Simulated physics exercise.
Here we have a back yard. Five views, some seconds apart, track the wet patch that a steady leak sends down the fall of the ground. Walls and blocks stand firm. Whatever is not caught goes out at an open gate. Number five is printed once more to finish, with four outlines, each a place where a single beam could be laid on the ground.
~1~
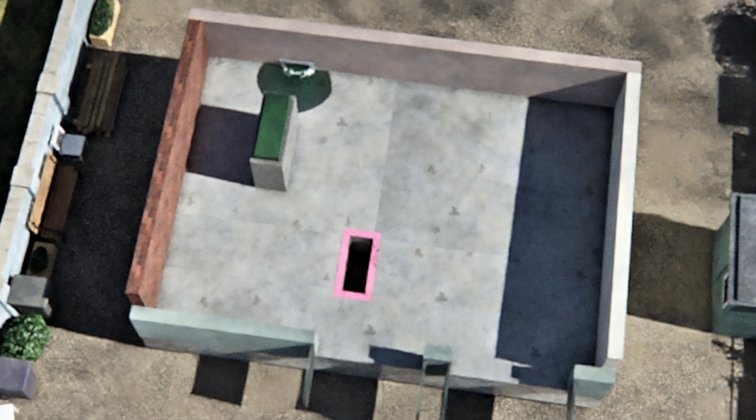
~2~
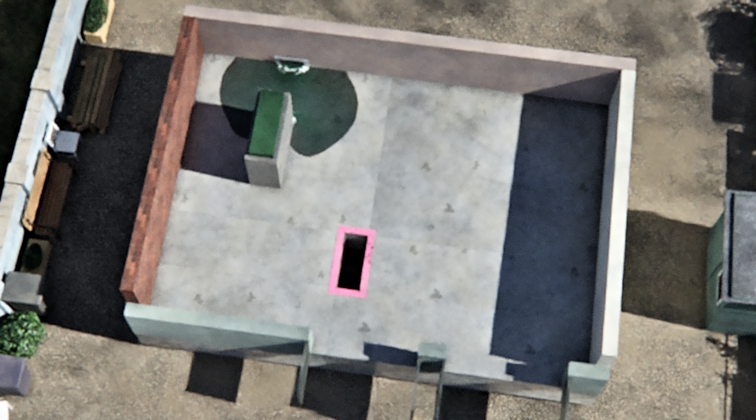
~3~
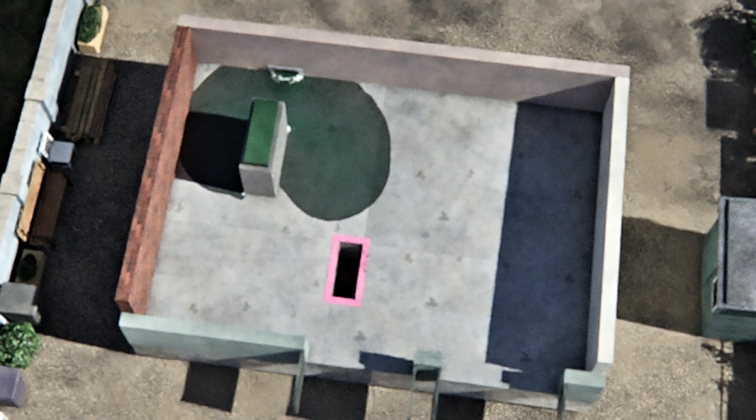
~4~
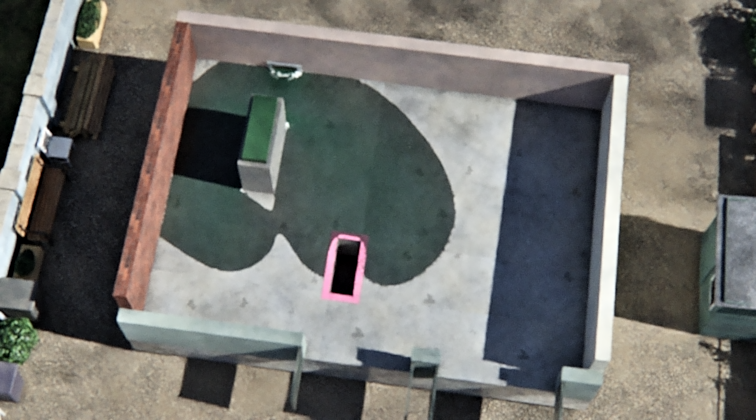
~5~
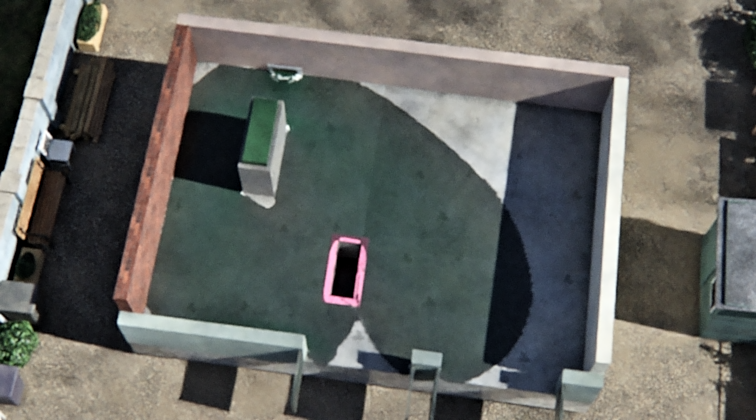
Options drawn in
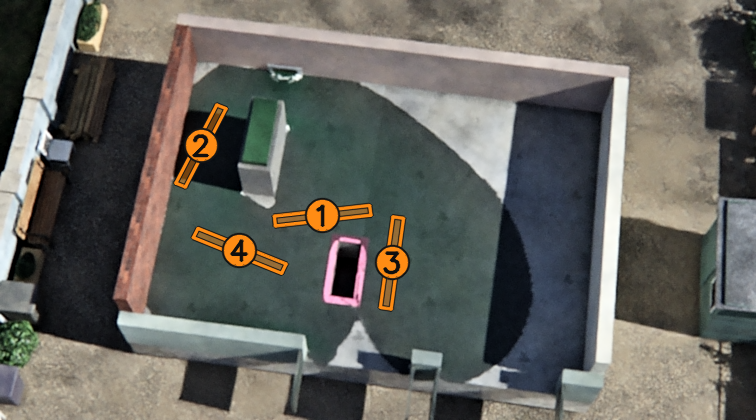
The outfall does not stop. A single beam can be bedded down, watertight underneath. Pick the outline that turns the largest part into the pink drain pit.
Use spot 4.
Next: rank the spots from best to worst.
The order is 4, 3, 2, 1.
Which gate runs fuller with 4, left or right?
The right one.
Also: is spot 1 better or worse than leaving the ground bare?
Spot 1 is worse.
On the marked copy, 1 from (274, 221) to (370, 210); 2 from (180, 185) to (221, 106); 3 from (385, 308) to (398, 217); 4 from (195, 233) to (283, 268).
For spot 1, about 5 % of the stream runs into the pink drain pit, about 95 % out by the gates.
For spot 2, about 18 % of the stream runs into the pink drain pit, about 82 % out by the gates.
For spot 3, about 26 % of the stream runs into the pink drain pit, about 74 % out by the gates.
For spot 4, about 39 % of the stream runs into the pink drain pit, about 61 % out by the gates.
